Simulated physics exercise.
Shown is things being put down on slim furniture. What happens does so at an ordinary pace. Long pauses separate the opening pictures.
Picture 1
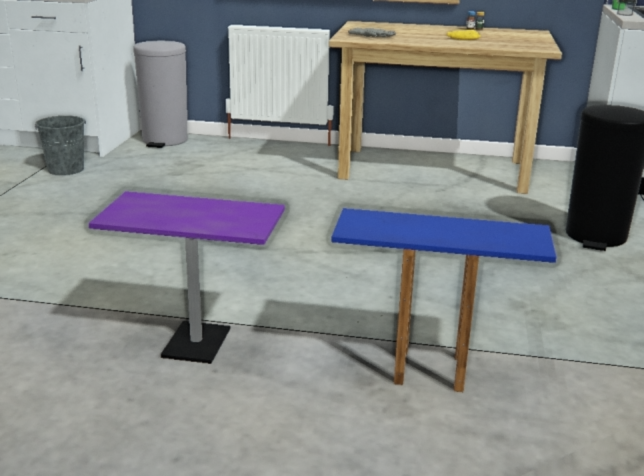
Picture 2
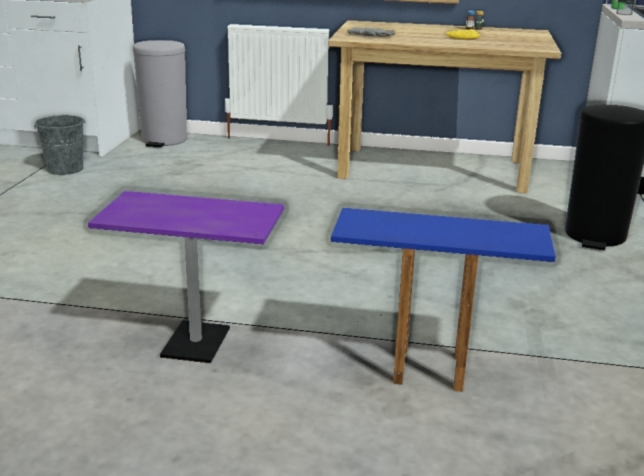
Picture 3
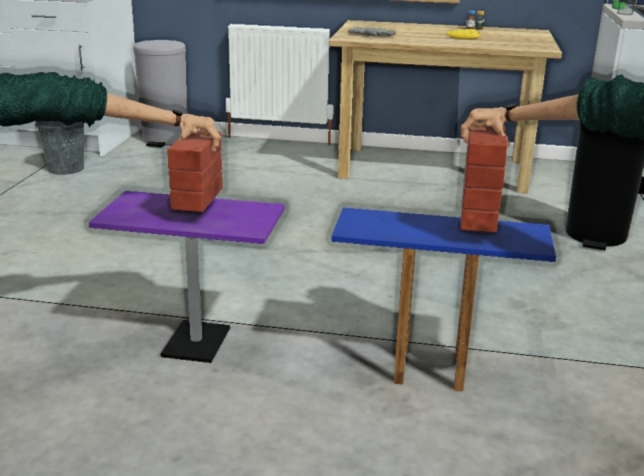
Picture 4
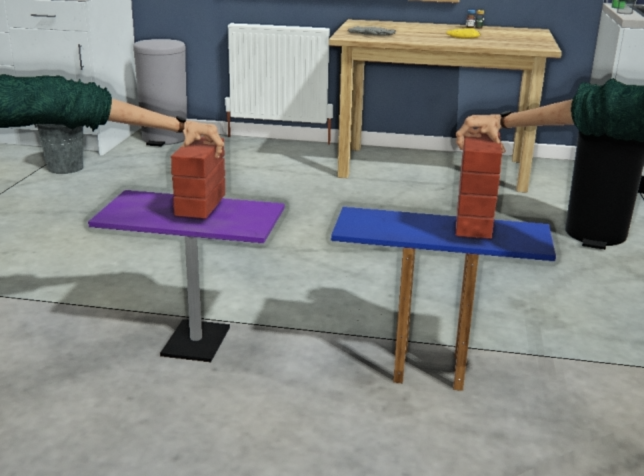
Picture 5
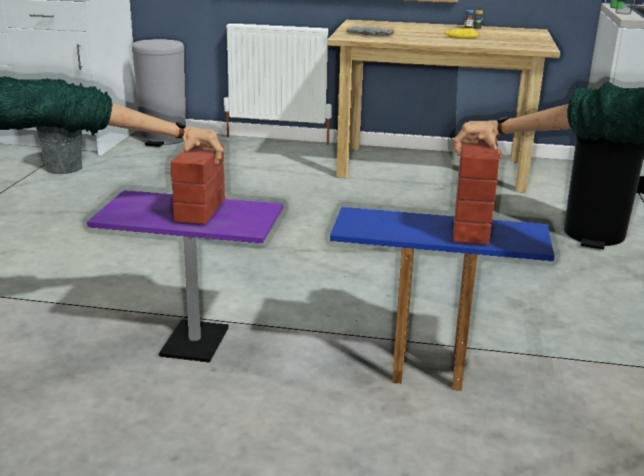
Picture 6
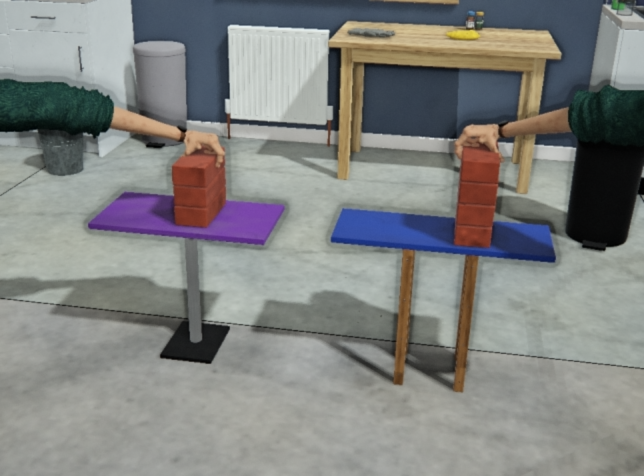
To begin with, a purple side table and a blue plant stand are empty on a concrete floor. Then two hands reach in from the left and right, each gripping a stack of red bricks, and lower them slightly onto the tops, keeping hold of both stacks.
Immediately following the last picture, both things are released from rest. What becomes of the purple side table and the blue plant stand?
Here the purple side table stays standing, the blue plant stand stays standing.
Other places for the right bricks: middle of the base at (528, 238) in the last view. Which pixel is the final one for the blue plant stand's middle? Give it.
Roughly (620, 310).
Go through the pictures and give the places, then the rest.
In the first picture, purple side table (190, 216); blue plant stand (443, 234).
In the second picture, blue plant stand (442, 233).
In the third picture, still on the way; purple side table (190, 216); left bricks (196, 170).
In the fourth picture, still on the way; blue plant stand (442, 232); right bricks (478, 183).
In the fifth picture, still on the way; purple side table (189, 215); left bricks (199, 182).
In the sixth picture, in place, still held; purple side table (190, 217); blue plant stand (442, 234); right bricks (476, 192).
Then, 0.74 s later than the last frame, purple side table at rest near (190, 217); blue plant stand at rest near (442, 234).
When it is over, the purple side table holds firm, near (190, 217); the blue plant stand holds firm, near (442, 234).
